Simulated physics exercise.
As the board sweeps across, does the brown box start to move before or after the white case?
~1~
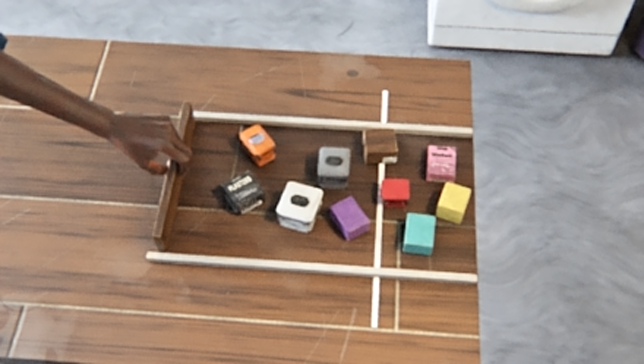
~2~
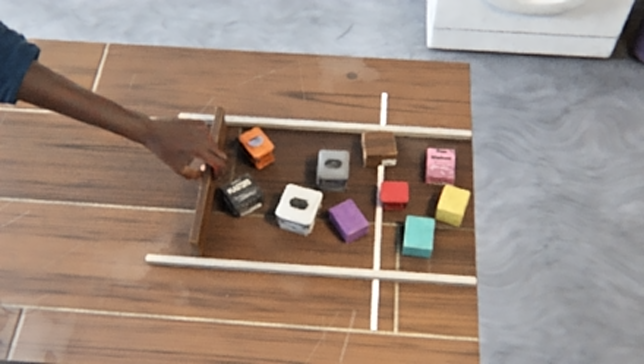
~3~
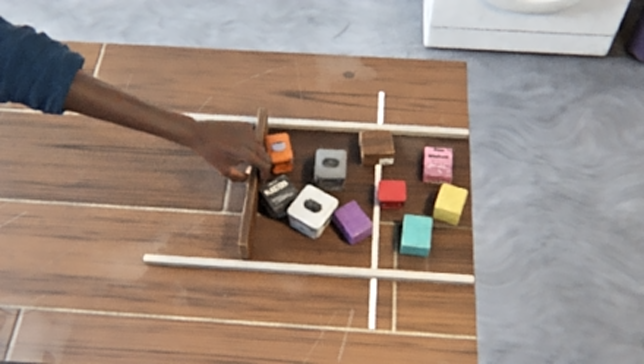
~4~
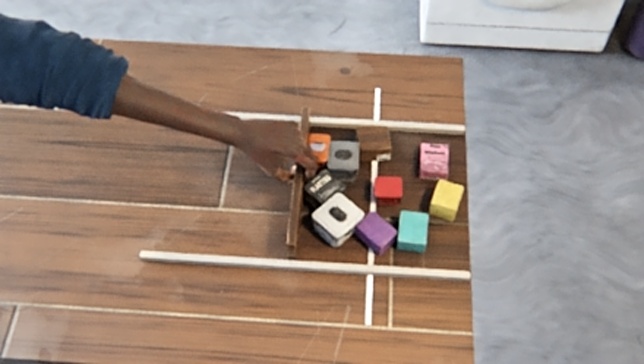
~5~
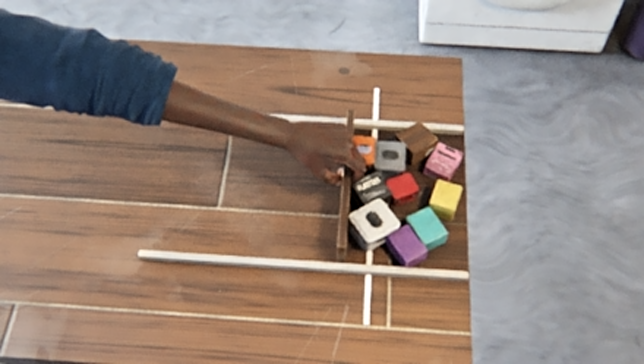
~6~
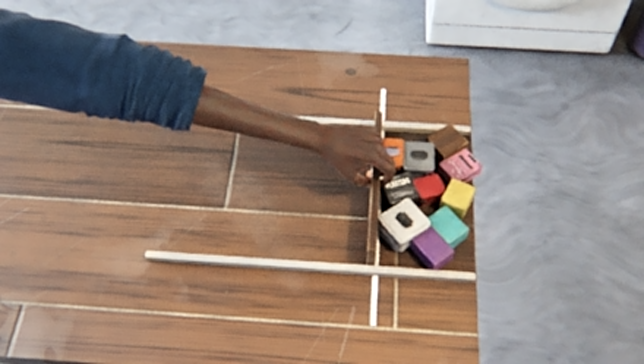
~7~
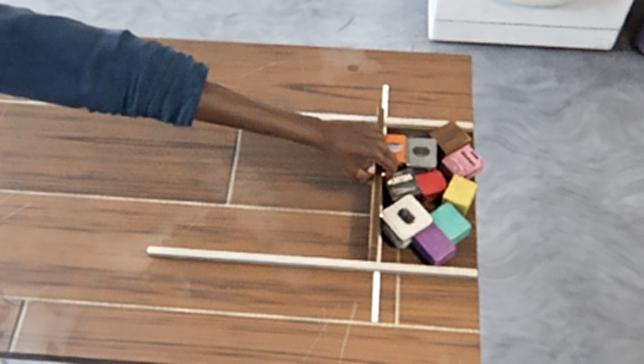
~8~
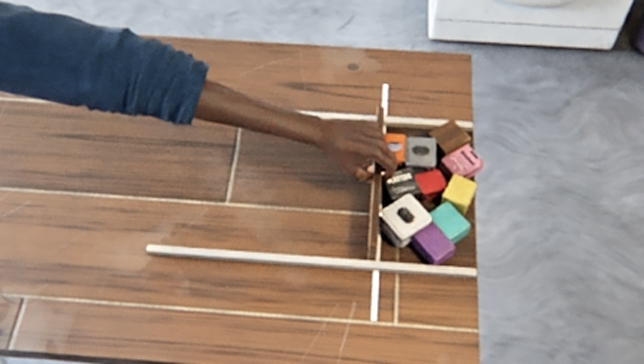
The brown box starts to move after the white case. The white case is already being pushed to the right while the brown box is still sitting in its place.
